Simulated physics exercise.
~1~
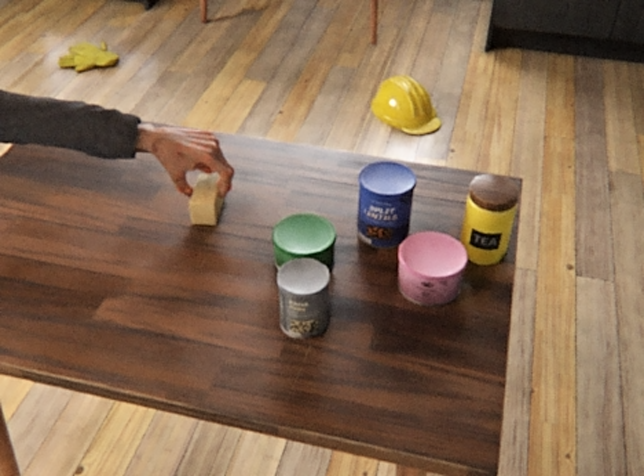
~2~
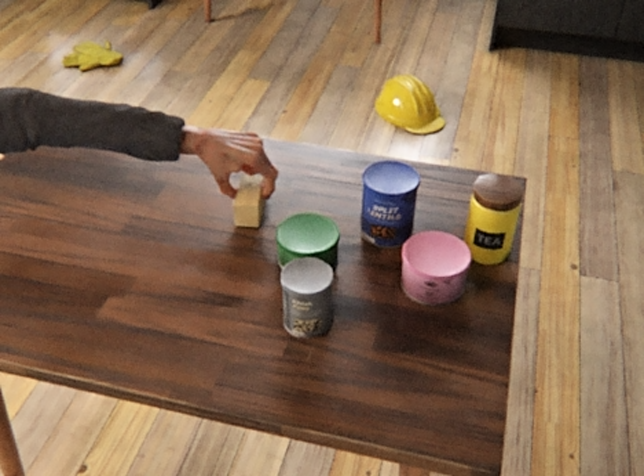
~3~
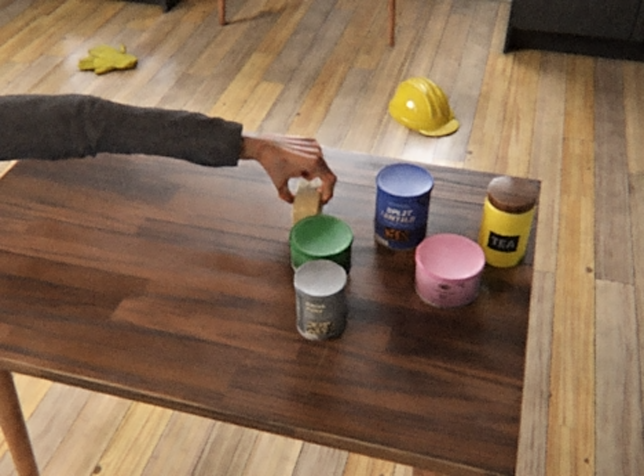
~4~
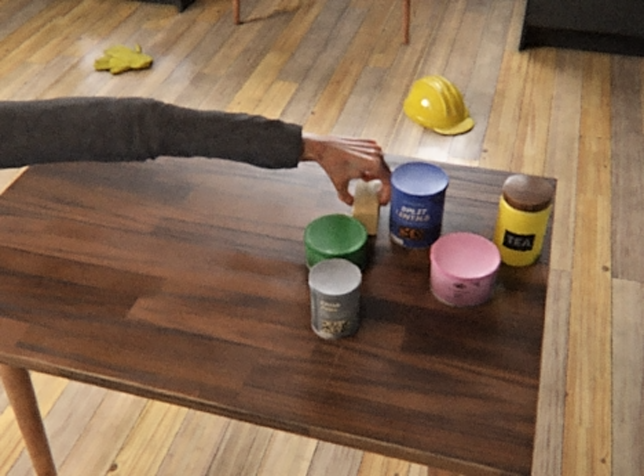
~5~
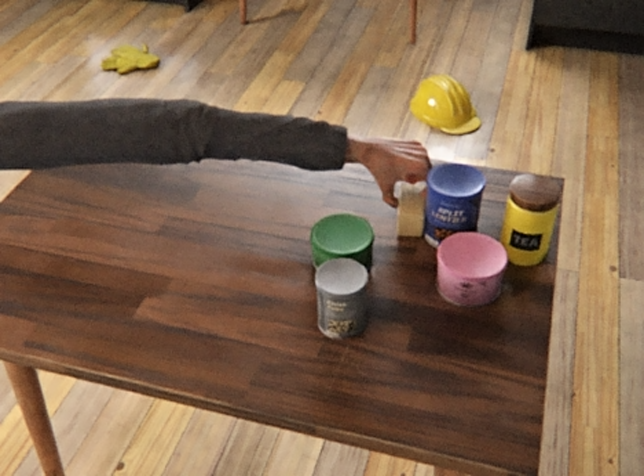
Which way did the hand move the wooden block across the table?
The hand moved the block to the right, passing behind the green tub and reaching the blue tin.
